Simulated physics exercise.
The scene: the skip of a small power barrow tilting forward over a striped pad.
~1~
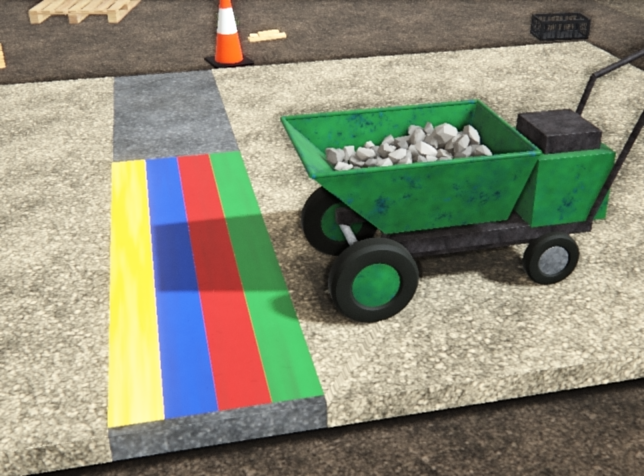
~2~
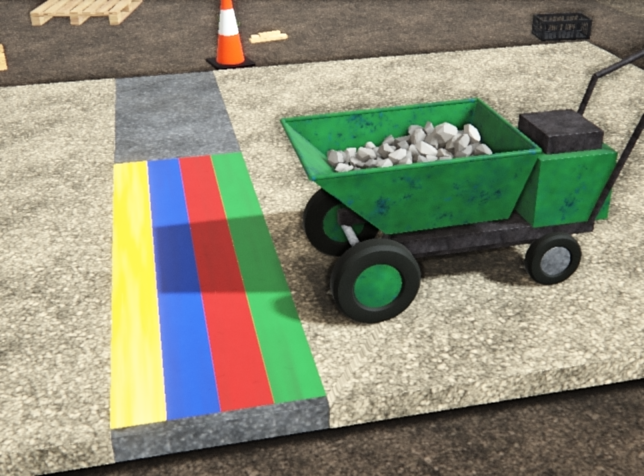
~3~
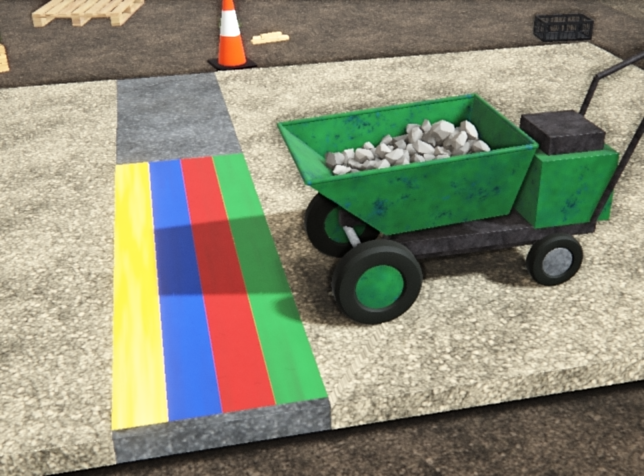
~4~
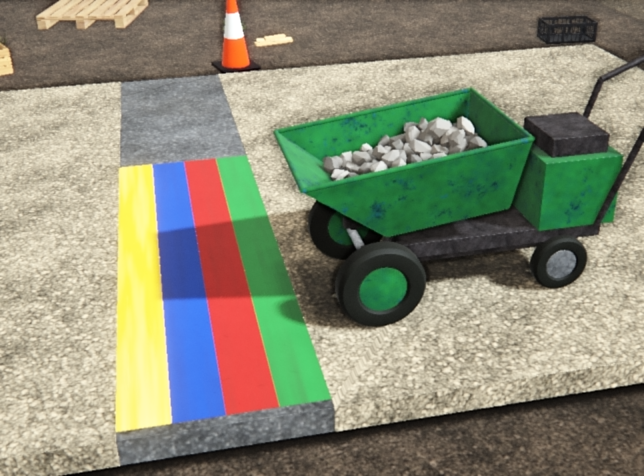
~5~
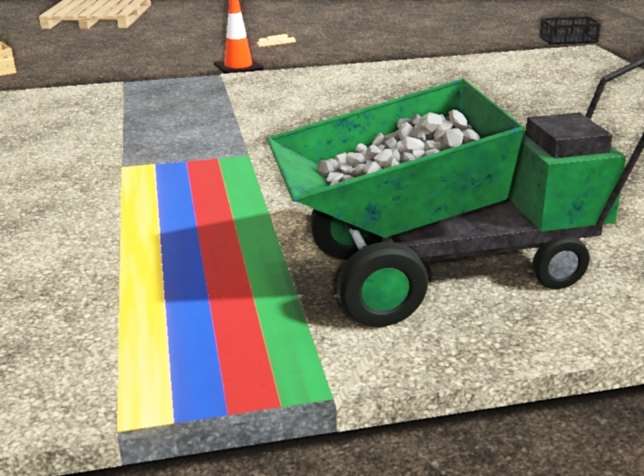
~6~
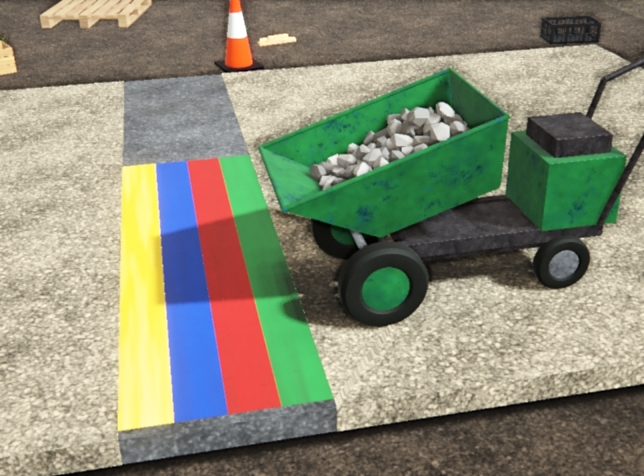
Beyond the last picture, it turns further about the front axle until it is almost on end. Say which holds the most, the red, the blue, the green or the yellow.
I would say the blue one.
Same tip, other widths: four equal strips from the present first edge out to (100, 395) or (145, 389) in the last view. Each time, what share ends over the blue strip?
Respectively 20 and 30 percent.
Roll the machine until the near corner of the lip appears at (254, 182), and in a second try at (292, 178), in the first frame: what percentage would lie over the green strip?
First place: Around 0 per cent. Second place: Around 0 per cent.
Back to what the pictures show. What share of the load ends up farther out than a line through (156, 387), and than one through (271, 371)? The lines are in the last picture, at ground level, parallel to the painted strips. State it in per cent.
10 % and 70 %, in that order.
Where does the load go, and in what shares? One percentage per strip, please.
In per cent, approximately: Green 0, red 20, blue 30, yellow 10.
Shortly afterwards, skip tipped steeply; the whole lot in the skip.
Next, skip tipped steeply; the bulk in the skip; a little over the red strip; only a few over the blue strip; only a few over the yellow strip.
Some moments later, skip tipped right over; near a third in the skip; only a few over the green strip; near a quarter over the red strip; near a third over the blue strip; a little over the yellow strip; a little off the paint.
In the end, skip tipped right over; near a third in the skip; only a few over the green strip; near a quarter over the red strip; near a third over the blue strip; a little over the yellow strip; a little off the paint.
